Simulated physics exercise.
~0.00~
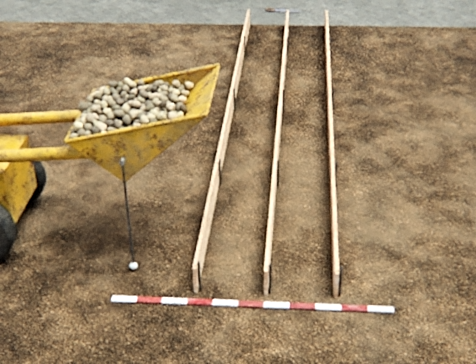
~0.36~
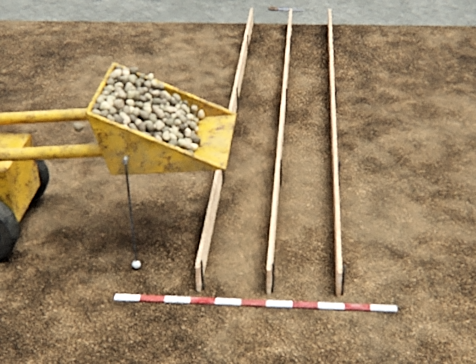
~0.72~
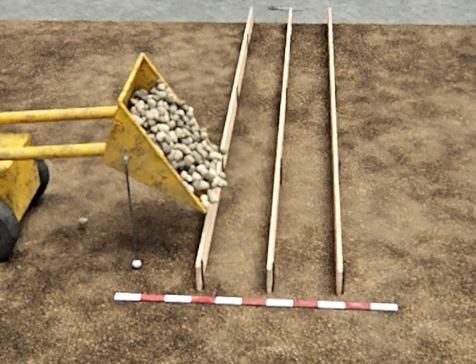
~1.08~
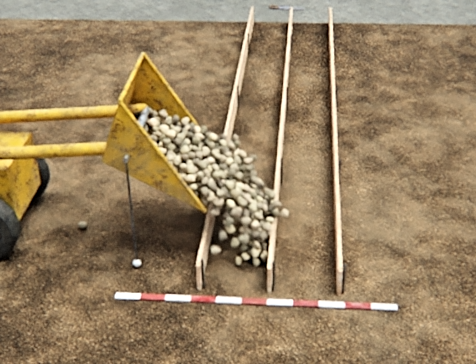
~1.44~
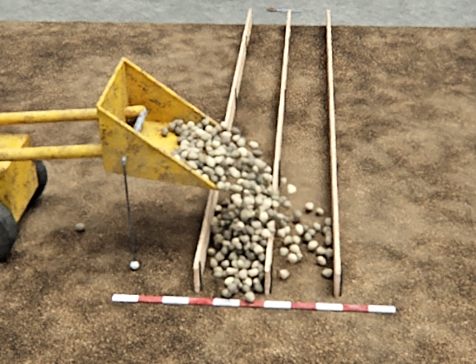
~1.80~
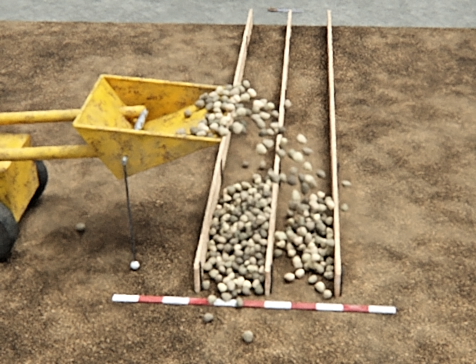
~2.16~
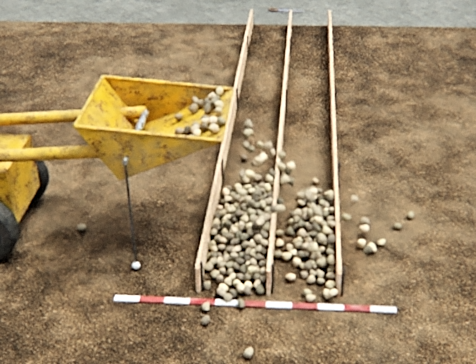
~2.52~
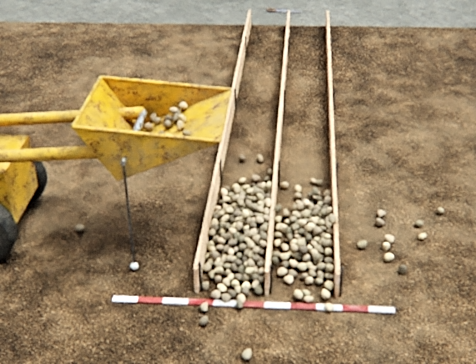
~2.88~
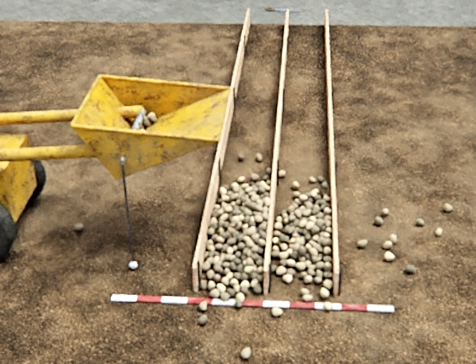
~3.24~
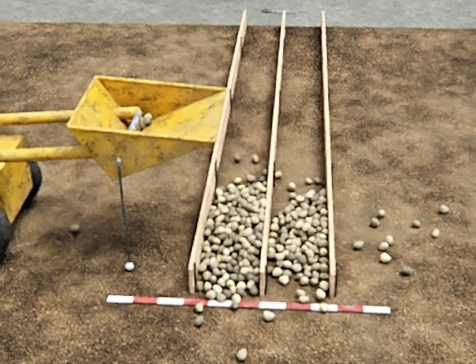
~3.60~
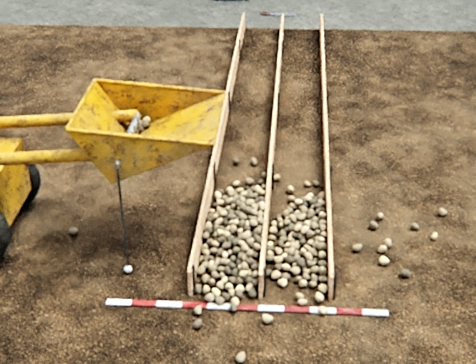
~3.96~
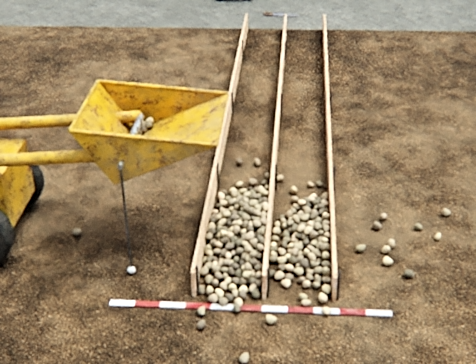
In the video, a yellow loader bucket at left tips rightward and pours rounded stones between wooden planks on brown soil, then tilts back, ending still with a few stones inside, piles filling both bays' front ends, more in the left, and several stones scattered outside.
